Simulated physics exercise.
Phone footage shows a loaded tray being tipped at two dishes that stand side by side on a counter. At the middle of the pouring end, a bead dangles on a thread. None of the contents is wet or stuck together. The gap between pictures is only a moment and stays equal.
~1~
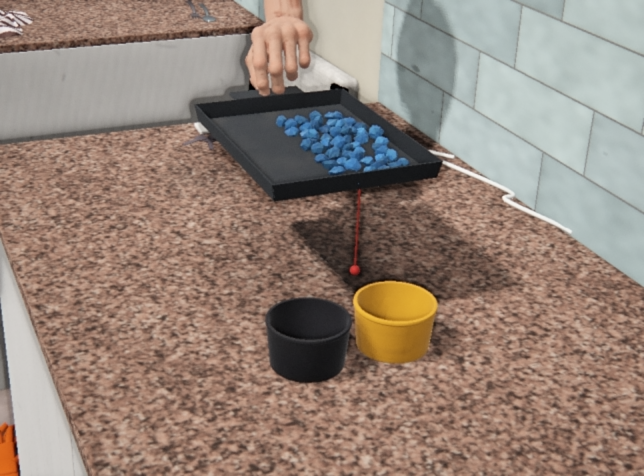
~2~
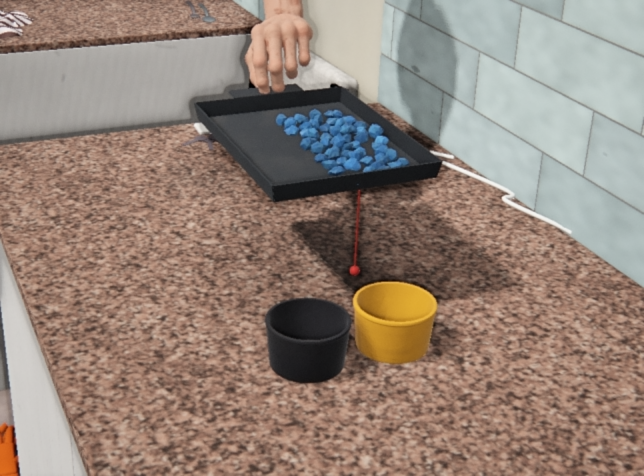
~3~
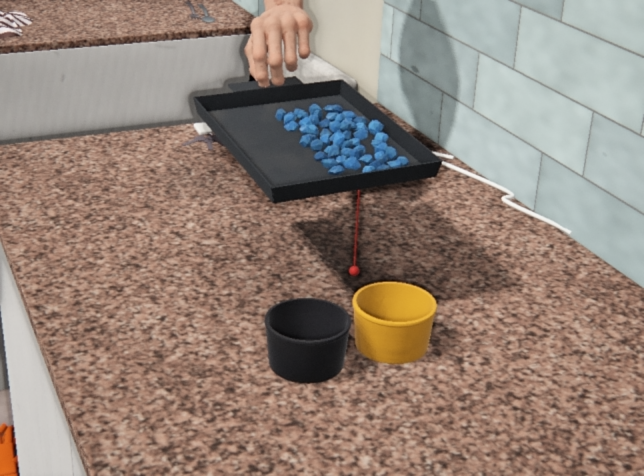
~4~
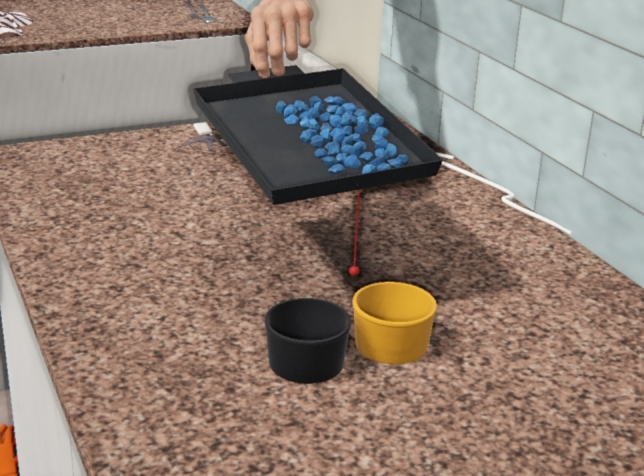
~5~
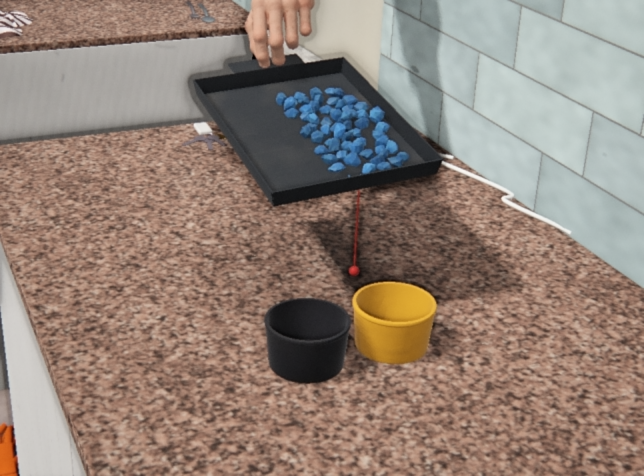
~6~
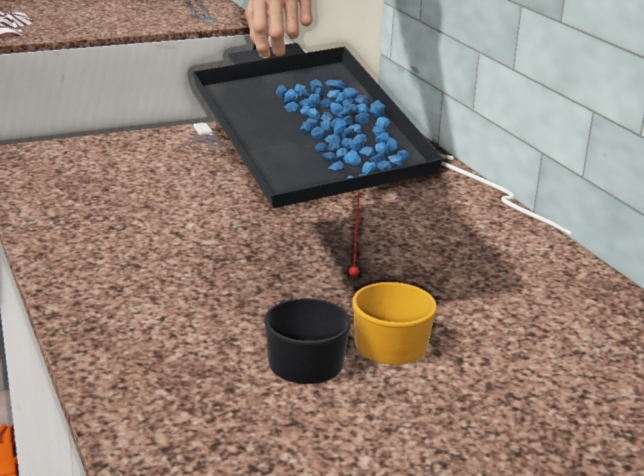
A hand tilts a dark tray of blue aquarium stones gradually forward, its far end rising and its left front corner dipping slightly, above a black dish and a yellow dish on a speckled counter, while a red bead hangs beneath.
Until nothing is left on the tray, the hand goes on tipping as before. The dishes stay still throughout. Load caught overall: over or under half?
The dishes will catch most of the load.
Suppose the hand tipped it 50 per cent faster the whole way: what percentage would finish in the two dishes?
It would come out near 70 per cent.
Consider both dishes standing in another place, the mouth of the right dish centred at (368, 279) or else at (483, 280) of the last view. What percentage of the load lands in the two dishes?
It would be roughly 40 per cent, followed by roughly 10 per cent.
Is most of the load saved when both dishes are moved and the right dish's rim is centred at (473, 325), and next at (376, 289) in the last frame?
So that's a lesser portion the first time round, a greater portion the second.
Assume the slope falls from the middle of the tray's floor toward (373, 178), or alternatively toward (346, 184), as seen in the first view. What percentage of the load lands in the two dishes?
The first try gives close to 30 percent; the next gives 70 percent.
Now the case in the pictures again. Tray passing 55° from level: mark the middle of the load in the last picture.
Look about (333, 162) in the last picture.
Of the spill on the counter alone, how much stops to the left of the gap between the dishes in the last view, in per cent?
Some 80 %.
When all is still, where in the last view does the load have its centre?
Once it all stops, the middle lies near (312, 348).
Just after the last frame, tray tipped steeply; almost all on the tray; just a few in the air.
A moment on, tray tipped right over; almost all on the tray; just a few in the left dish; just a few outside both.
Further on, tray tipped past a quarter turn; roughly half in the left dish; roughly a quarter in the right dish; roughly a third outside both.
When it is over, tray tipped past a quarter turn; roughly half in the left dish; roughly a quarter in the right dish; roughly a third outside both.
